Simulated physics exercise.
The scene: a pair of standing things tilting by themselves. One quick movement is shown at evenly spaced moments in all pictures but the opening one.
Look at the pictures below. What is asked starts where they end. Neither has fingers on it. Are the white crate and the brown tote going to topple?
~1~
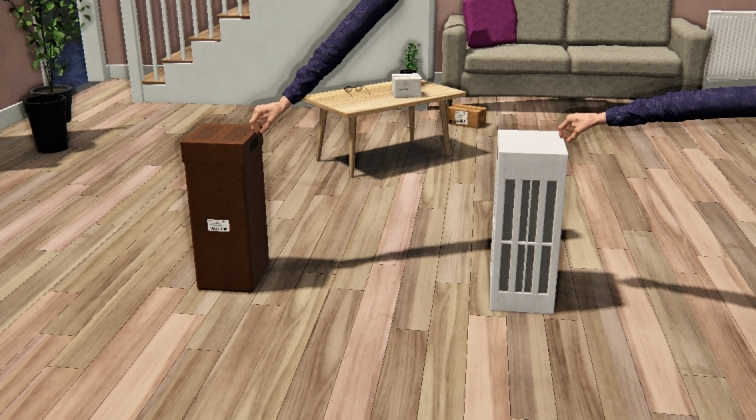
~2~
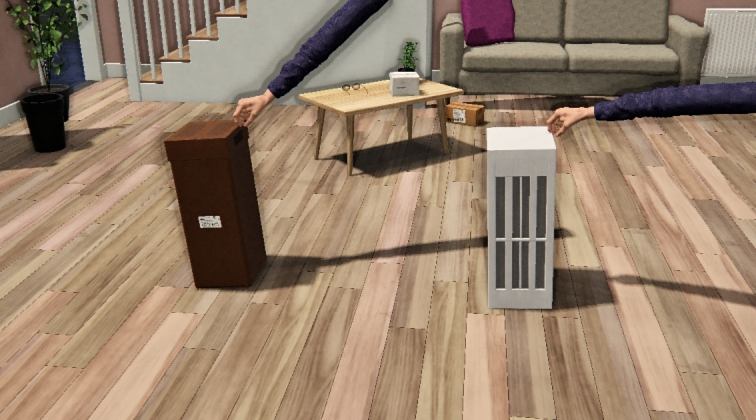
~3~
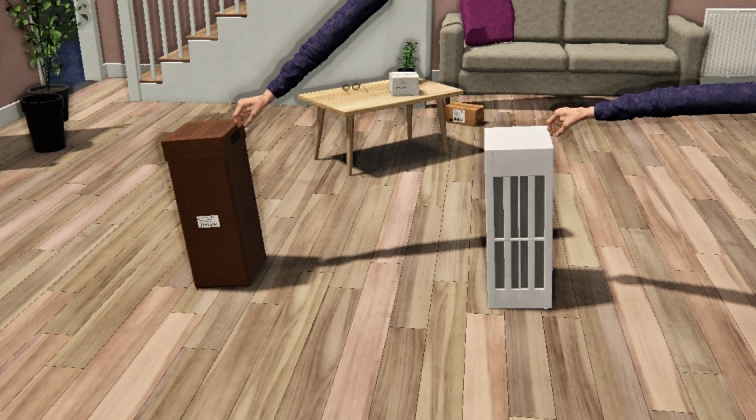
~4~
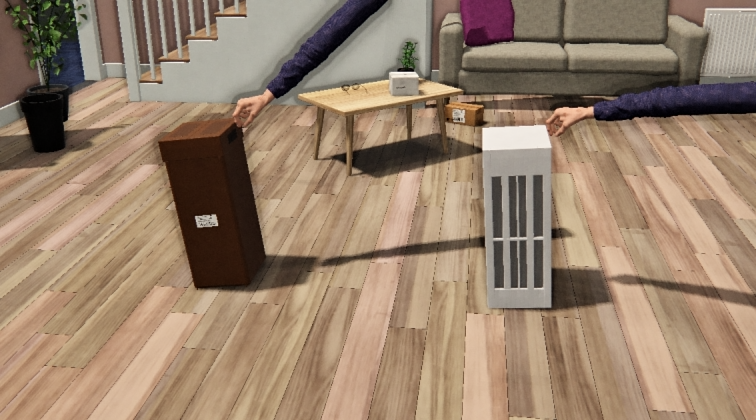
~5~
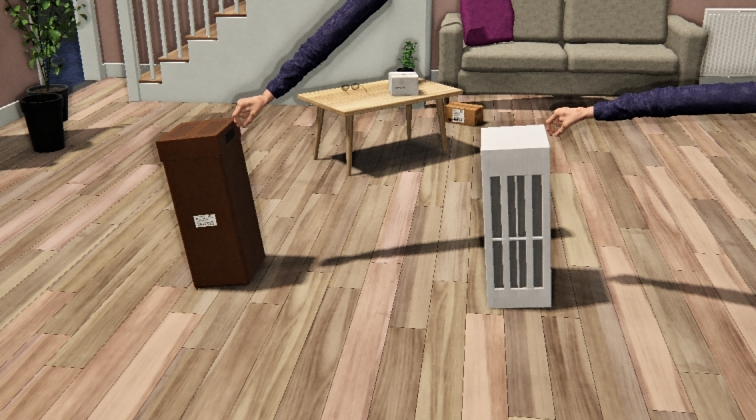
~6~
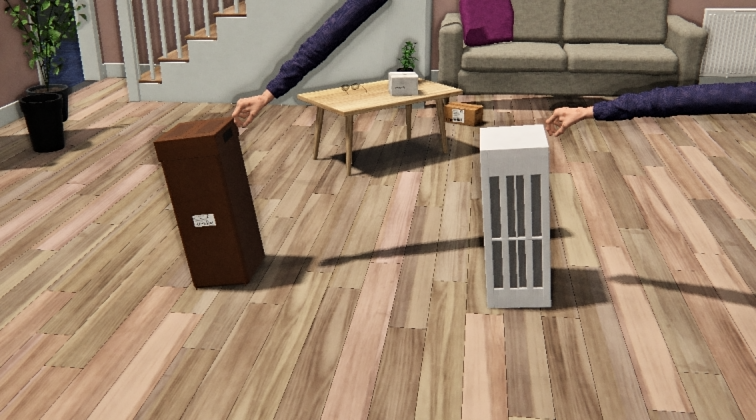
Well, the white crate recovers its balance, and as for the brown tote, it recovers its balance.
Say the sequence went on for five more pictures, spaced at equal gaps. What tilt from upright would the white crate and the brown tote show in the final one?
About 4° and 10°.
Then, 0.32 s after the last picture, white crate 3° off upright near (527, 218); brown tote 6° off upright near (217, 204).
Then, 0.60 s after the last picture, white crate upright near (522, 219); brown tote 6° off upright near (233, 205).
Then, 0.98 s after the last picture, white crate upright near (523, 219); brown tote 3° off upright near (222, 206).
At rest, the white crate rocks back upright, near (523, 219); the brown tote rocks back upright, near (226, 207).
